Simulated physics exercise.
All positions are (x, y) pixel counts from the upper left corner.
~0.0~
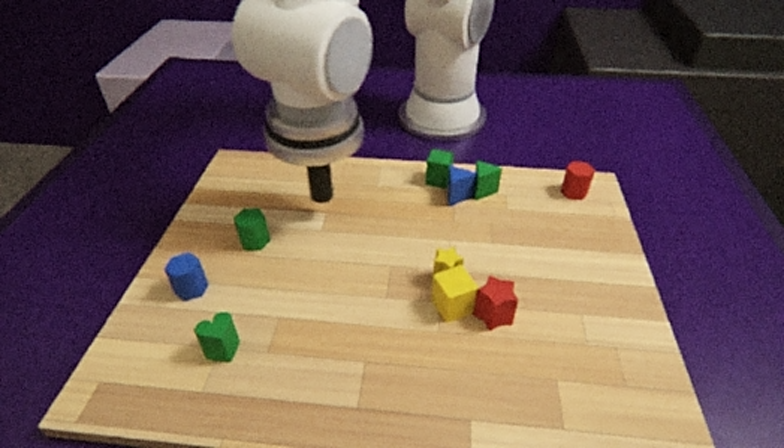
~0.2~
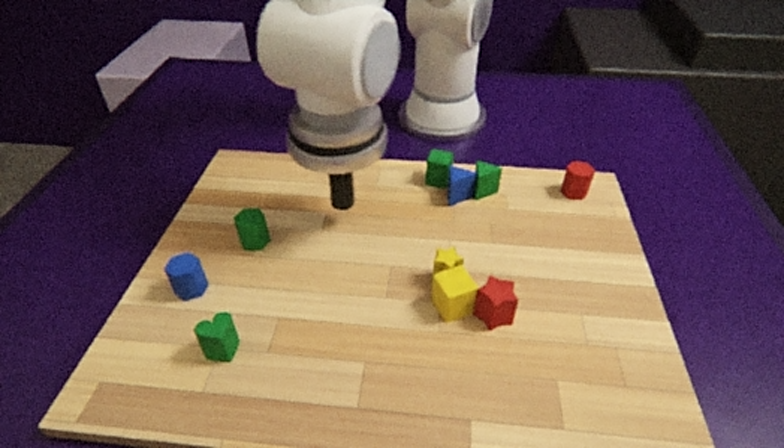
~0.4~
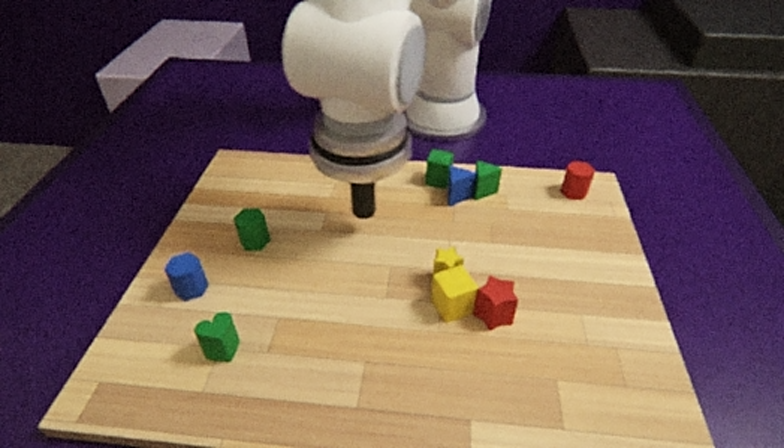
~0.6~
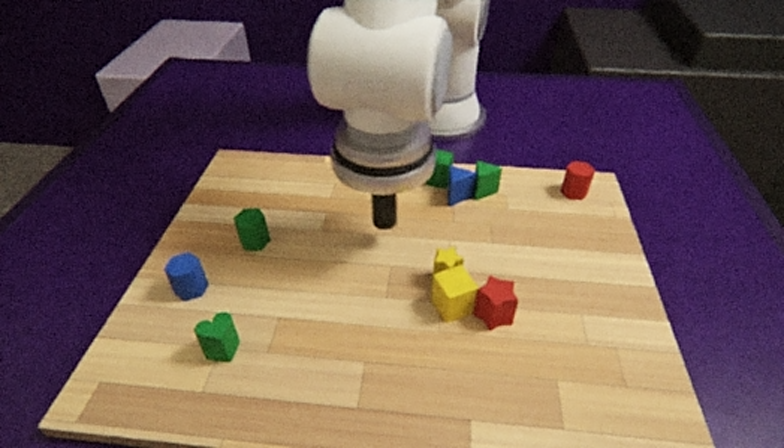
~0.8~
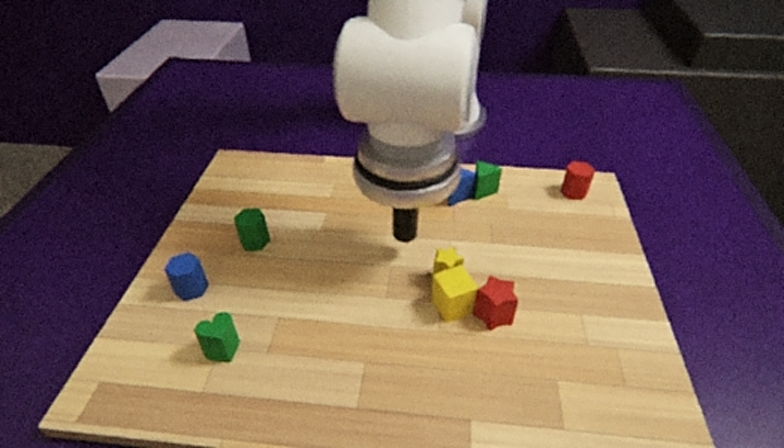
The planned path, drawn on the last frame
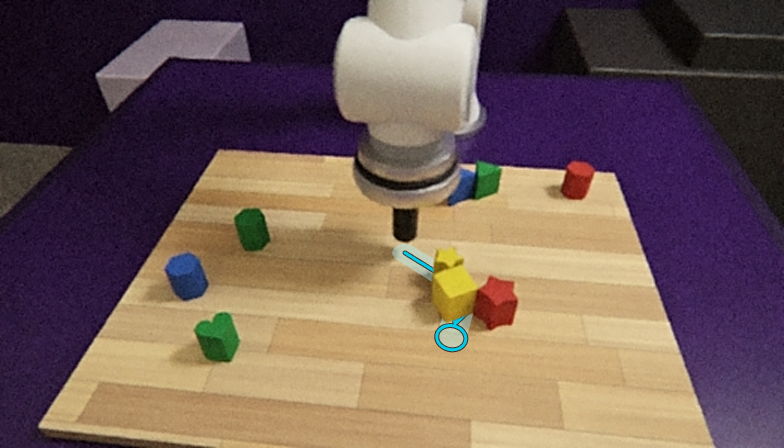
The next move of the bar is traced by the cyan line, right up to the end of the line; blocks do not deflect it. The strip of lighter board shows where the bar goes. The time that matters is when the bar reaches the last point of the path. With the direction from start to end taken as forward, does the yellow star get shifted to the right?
No, it doesn't check out.
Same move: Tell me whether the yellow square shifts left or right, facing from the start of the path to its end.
Right side.
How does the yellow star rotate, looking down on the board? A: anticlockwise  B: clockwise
Letter A.
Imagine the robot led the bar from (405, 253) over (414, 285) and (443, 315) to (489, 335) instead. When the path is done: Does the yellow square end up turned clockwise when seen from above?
No, it doesn't check out.
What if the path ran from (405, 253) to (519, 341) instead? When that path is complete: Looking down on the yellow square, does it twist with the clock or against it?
Seen from above, its turn is clockwise.
Drawn move, from (405, 253) via (438, 273) and (461, 301), ending at (451, 337).
The first path, step by step. One third of the way, bar (439, 256); yellow star (462, 263); yellow square (463, 287), turned 25° clockwise; red star (501, 293), turned 25° anticlockwise.
Two thirds of the way, bar (463, 284); yellow star (489, 272), turned 20° anticlockwise; yellow square (467, 301), turned 35° clockwise; red star (503, 295), turned 30° anticlockwise.
At the end, bar (453, 320); yellow star (489, 272), turned 20° anticlockwise; yellow square (469, 339); red star (503, 295), turned 30° anticlockwise.
